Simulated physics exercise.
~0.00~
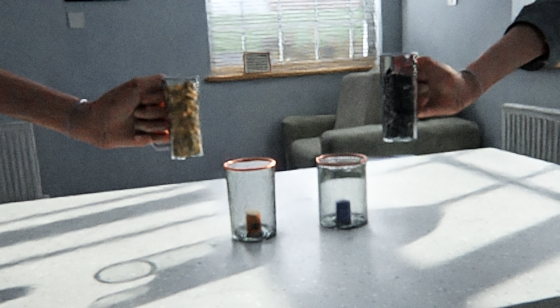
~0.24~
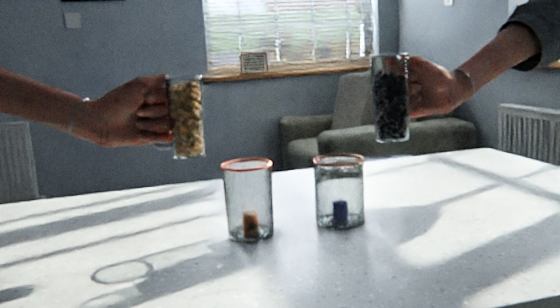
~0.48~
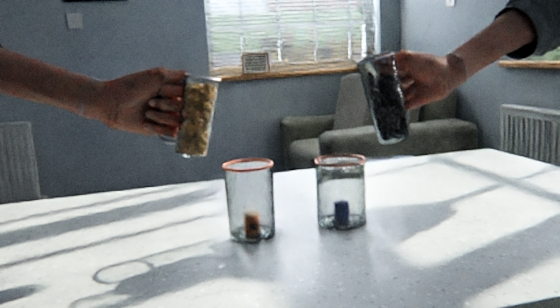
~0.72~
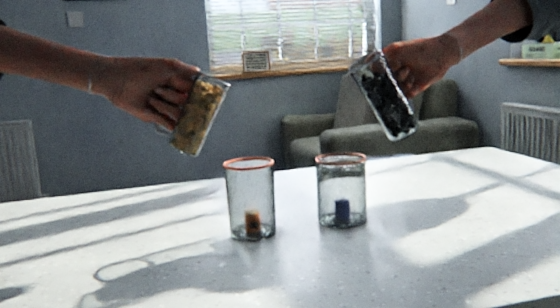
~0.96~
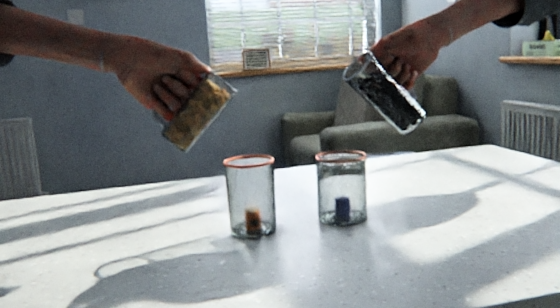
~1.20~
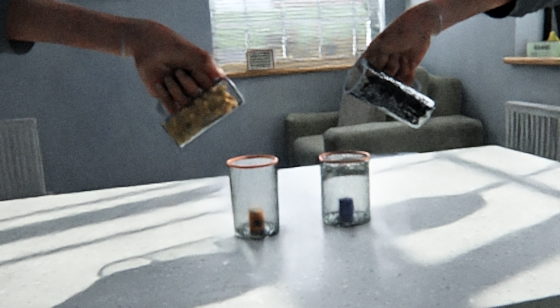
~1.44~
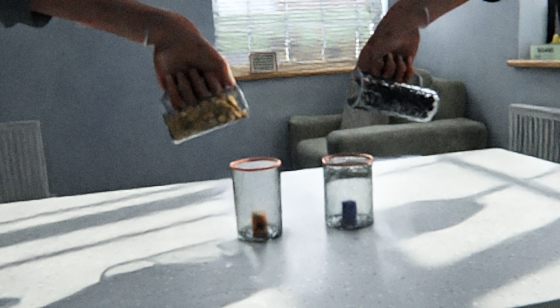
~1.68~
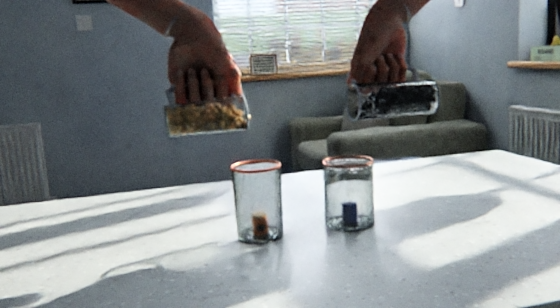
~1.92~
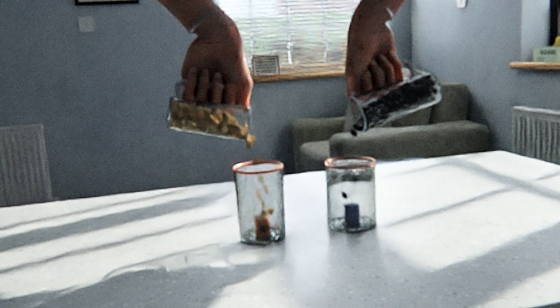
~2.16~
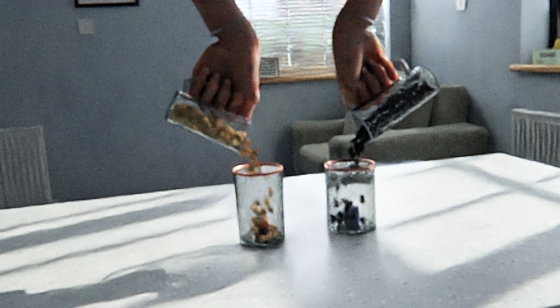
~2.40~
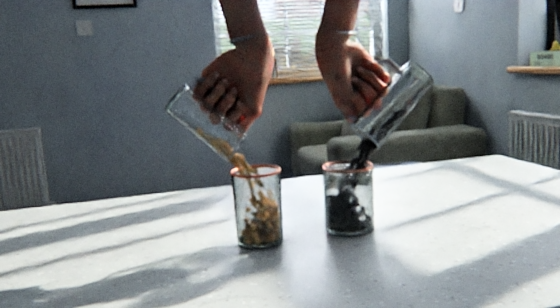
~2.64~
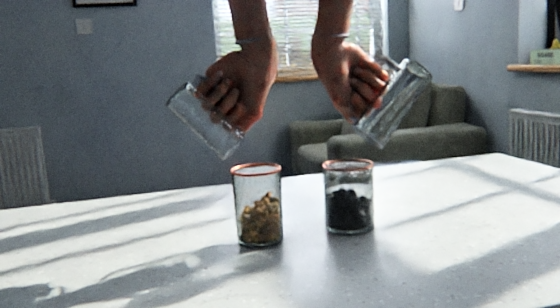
Two hands tip cups of yellowish and dark pieces into glasses, burying the small blocks.
